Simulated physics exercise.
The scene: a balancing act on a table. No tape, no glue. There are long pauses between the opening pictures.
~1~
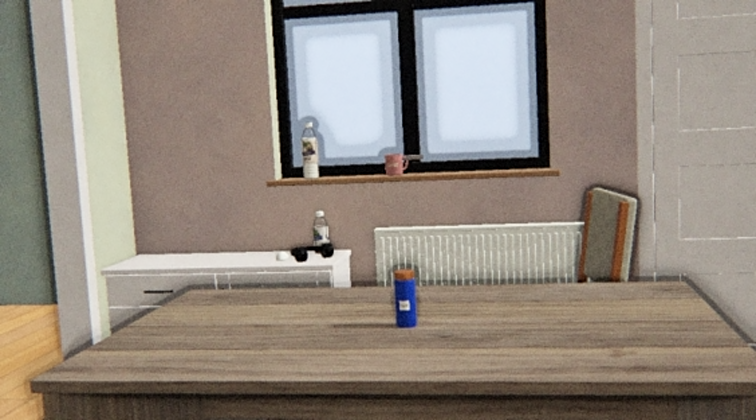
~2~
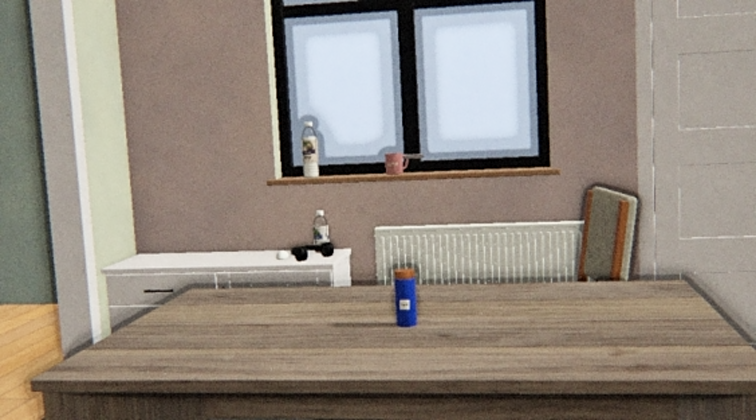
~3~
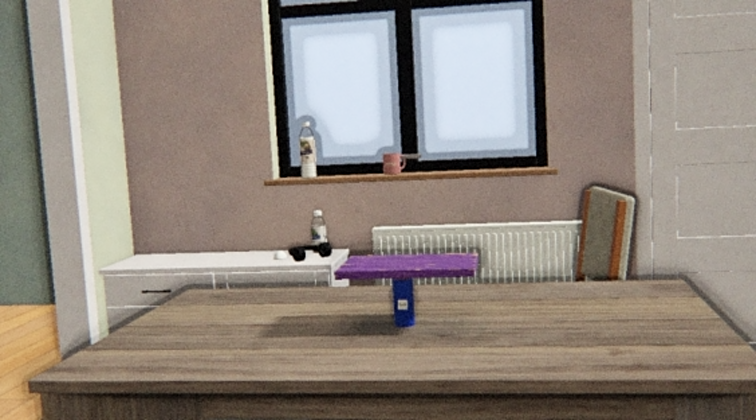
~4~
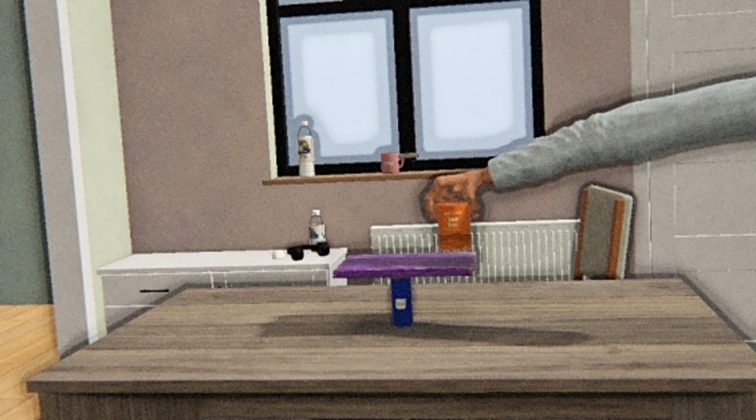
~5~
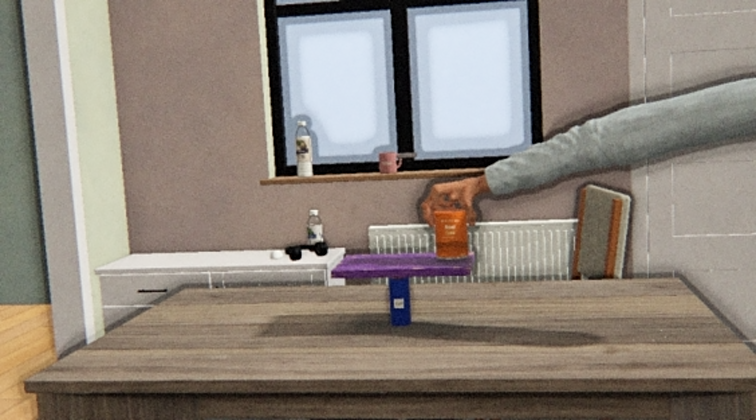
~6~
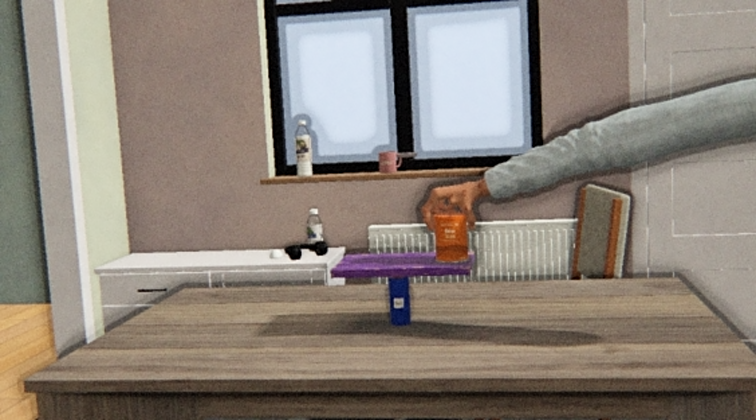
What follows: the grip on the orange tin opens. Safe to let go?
Here the stack comes apart.
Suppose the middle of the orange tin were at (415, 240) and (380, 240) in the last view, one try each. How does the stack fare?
First try: It loses its balance; second try: It holds.
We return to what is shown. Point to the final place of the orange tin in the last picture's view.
Near (509, 309).
Then, 0.40 s later than the last frame, orange tin now fallen; purple board tilted by 56°.
Then, 0.60 s later than the last frame, purple board now fallen; blue shaker tilted by 36°.
Then, 0.70 s later than the last frame, blue shaker now fallen.
When it is over, fallen, blue shaker, purple board and orange tin. End places, in pixels of the last picture, orange tin near (509, 309). The stack gives way.
